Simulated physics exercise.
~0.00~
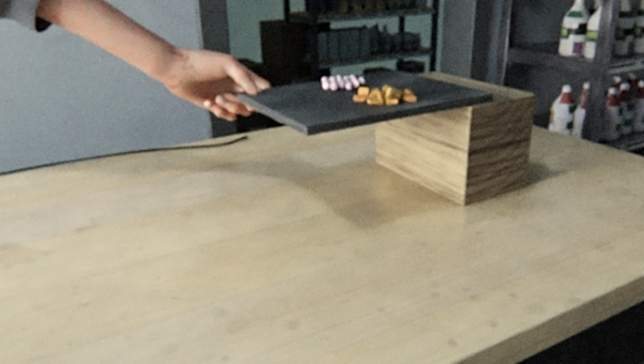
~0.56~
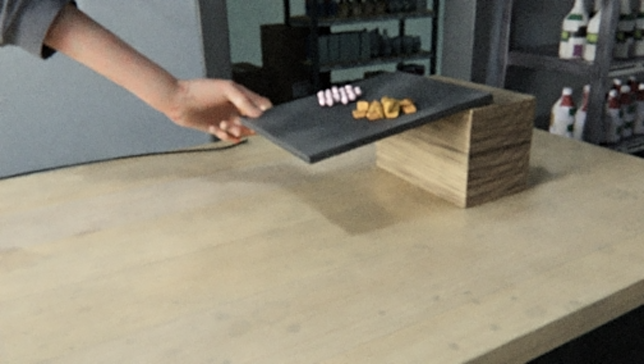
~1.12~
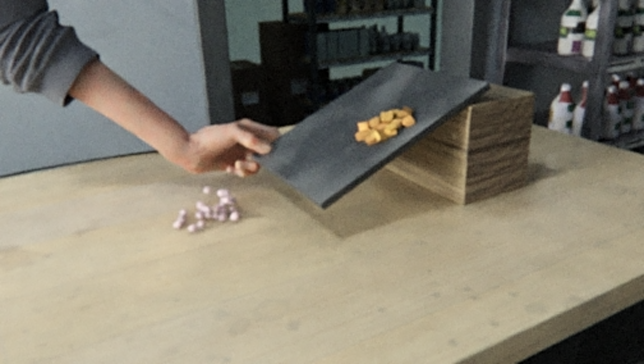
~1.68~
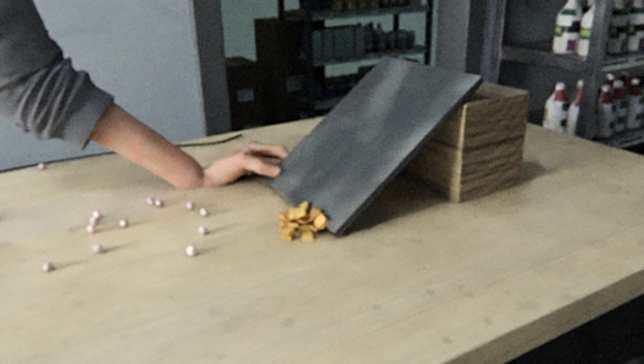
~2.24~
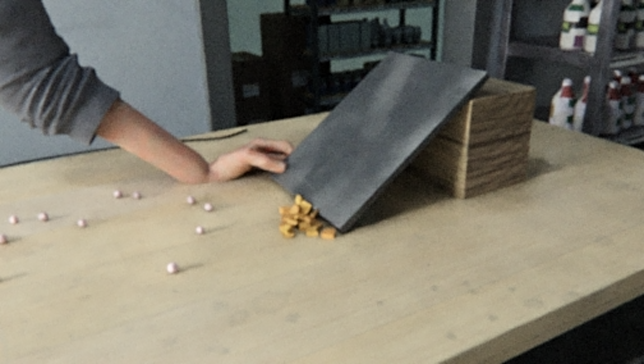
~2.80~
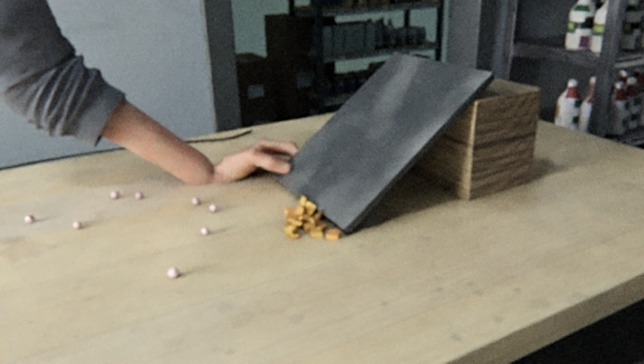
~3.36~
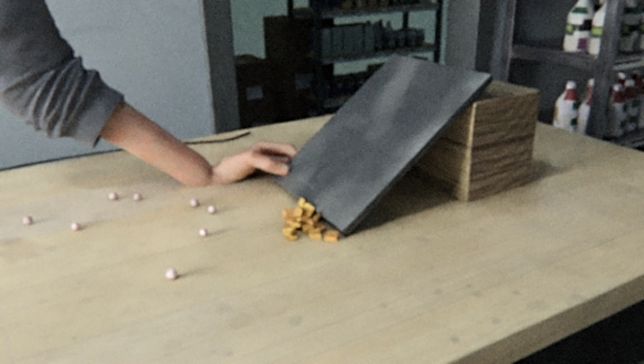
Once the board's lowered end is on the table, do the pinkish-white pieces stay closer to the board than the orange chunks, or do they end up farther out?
The pinkish-white pieces end up farther out, scattered across the left side of the table, while the orange chunks gather at the foot of the board.
We see a hand lower one end of a dark board propped on a wooden block. Small pinkish-white pieces roll off first and scatter leftward across the table, then orange chunks slide down and end in a heap at the foot of the tilted board.
